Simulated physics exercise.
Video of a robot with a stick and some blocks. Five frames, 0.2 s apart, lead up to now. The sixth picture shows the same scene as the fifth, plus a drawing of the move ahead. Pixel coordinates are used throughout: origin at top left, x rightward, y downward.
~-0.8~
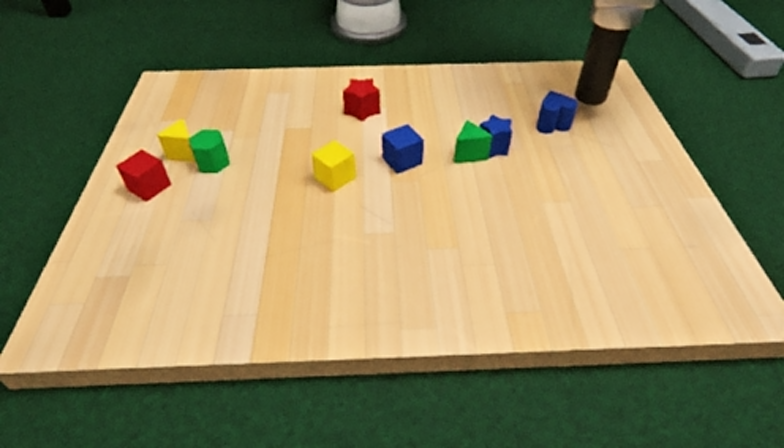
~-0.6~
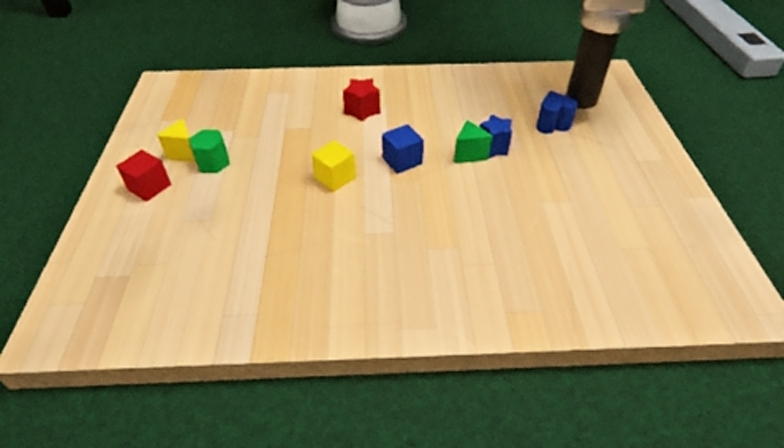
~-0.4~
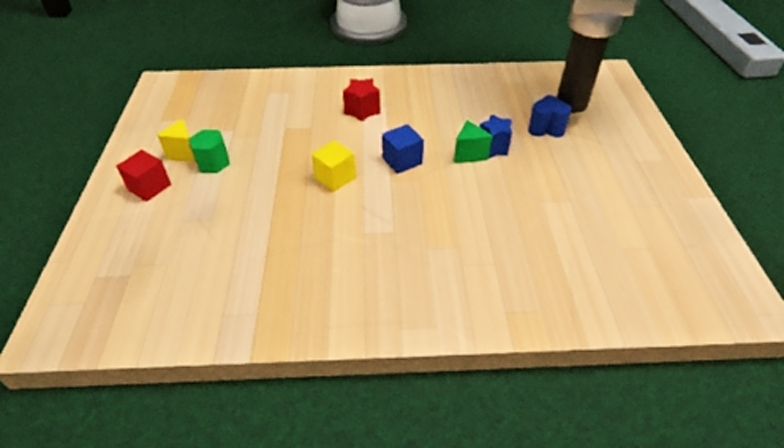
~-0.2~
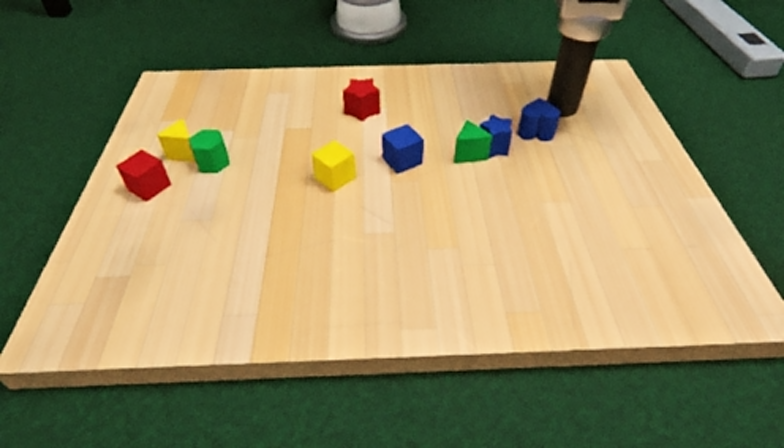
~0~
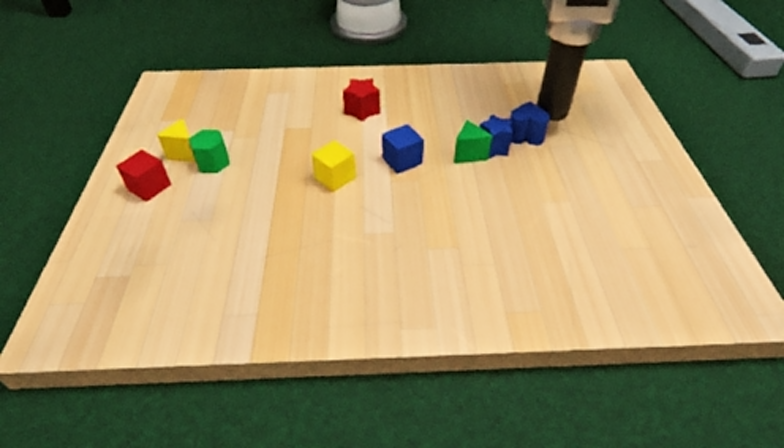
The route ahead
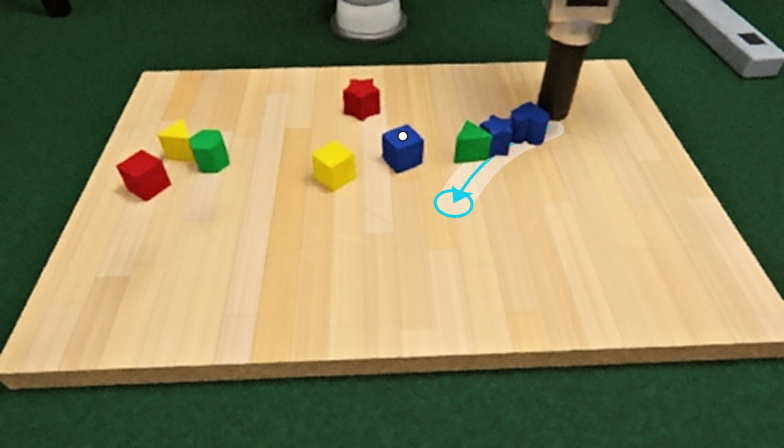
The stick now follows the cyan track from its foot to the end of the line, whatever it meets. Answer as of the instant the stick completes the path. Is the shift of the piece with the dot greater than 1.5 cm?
No.
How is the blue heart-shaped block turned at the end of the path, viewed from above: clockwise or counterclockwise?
Clockwise rotation.
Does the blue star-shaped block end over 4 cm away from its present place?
I'd say yes.
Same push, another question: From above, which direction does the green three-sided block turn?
Looking from above, the answer is counterclockwise.
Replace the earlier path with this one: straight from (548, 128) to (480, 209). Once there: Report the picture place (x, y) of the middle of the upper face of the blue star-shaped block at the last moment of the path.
It will end up at (472, 124).
Drawn move, from (548, 128) through (510, 145) and (478, 170) to (454, 203); the dot is on the blue square.
On the path given first. One third of the way, stick at (513, 130); green three-sided block at (450, 142), turned 30° anticlockwise; blue star-shaped block at (460, 127), turned 50° anticlockwise; blue heart-shaped block at (483, 118), turned 40° clockwise.
Two thirds of the way, stick at (480, 155); green three-sided block at (446, 144), turned 45° anticlockwise; blue star-shaped block at (440, 127), turned 60° anticlockwise; blue heart-shaped block at (469, 121), turned 75° clockwise.
At the end, stick at (455, 188); blue square still; green three-sided block at (446, 144), turned 45° anticlockwise; blue star-shaped block at (440, 127), turned 60° anticlockwise; blue heart-shaped block at (469, 121), turned 75° clockwise.
